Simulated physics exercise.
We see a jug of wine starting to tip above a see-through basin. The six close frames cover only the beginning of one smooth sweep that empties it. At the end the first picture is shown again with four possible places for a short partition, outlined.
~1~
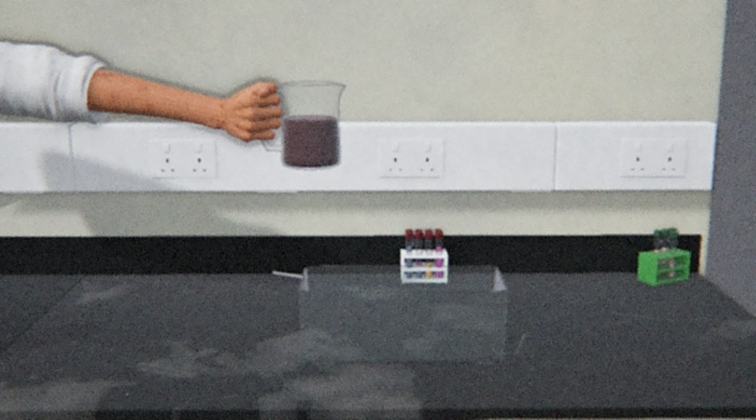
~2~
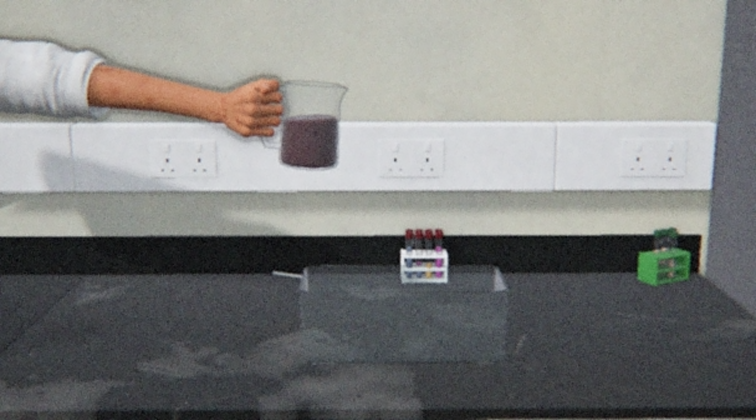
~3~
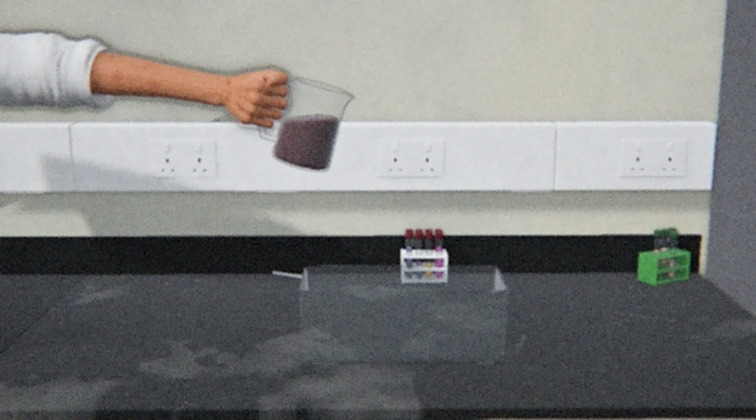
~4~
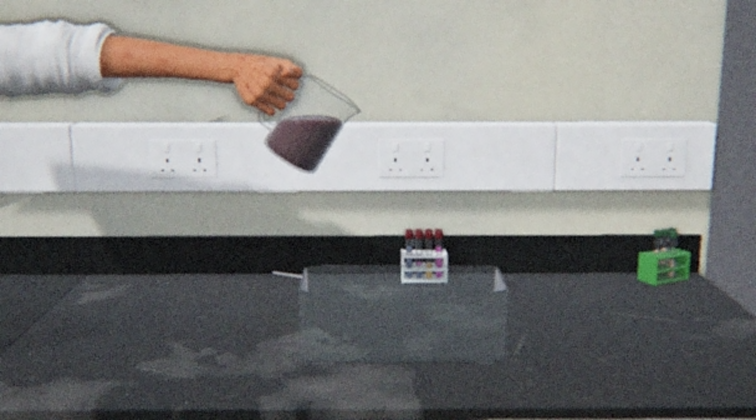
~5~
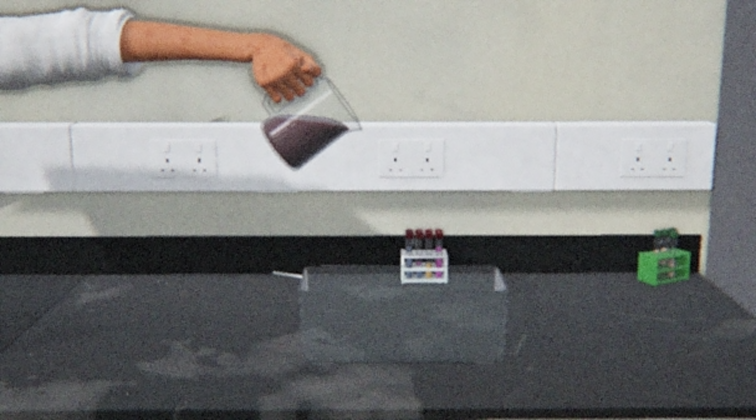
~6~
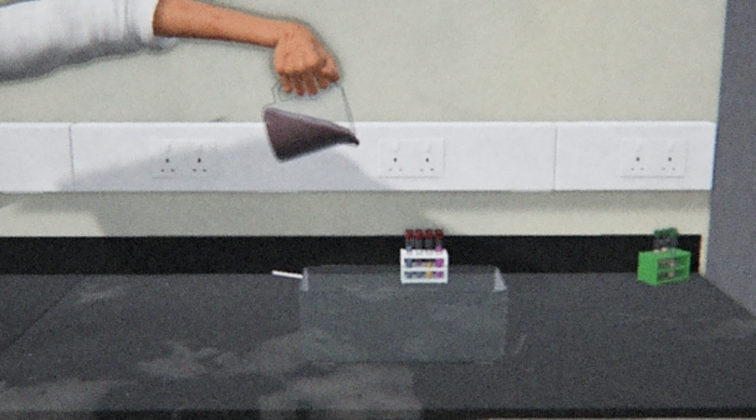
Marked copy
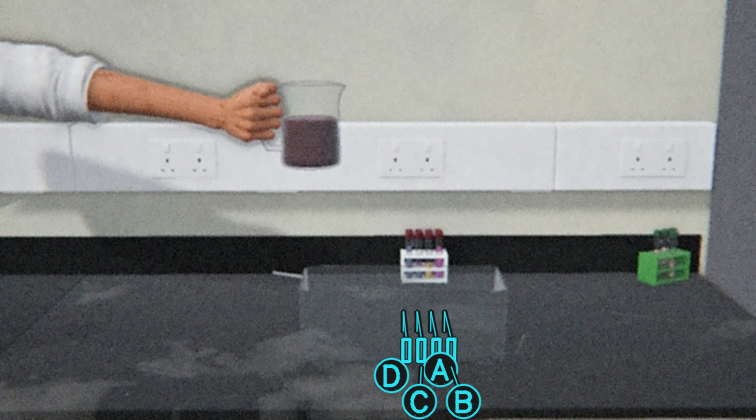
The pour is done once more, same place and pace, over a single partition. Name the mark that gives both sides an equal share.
C.
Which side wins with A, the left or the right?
The left side.
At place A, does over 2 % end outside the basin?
Yes, it does.
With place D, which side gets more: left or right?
The right one.
On the marked copy, A at (436, 366); B at (451, 366); C at (421, 366); D at (406, 366).
For place A, about 76 % ends left of the wall and 15 % right of it; 8 % is lost outside.
For place B, about 80 % ends left of the wall and 9 % right of it; 10 % is lost outside.
For place C, about 52 % ends left of the wall and 40 % right of it; 8 % is lost outside.
For place D, about 23 % ends left of the wall and 72 % right of it; 5 % is lost outside.
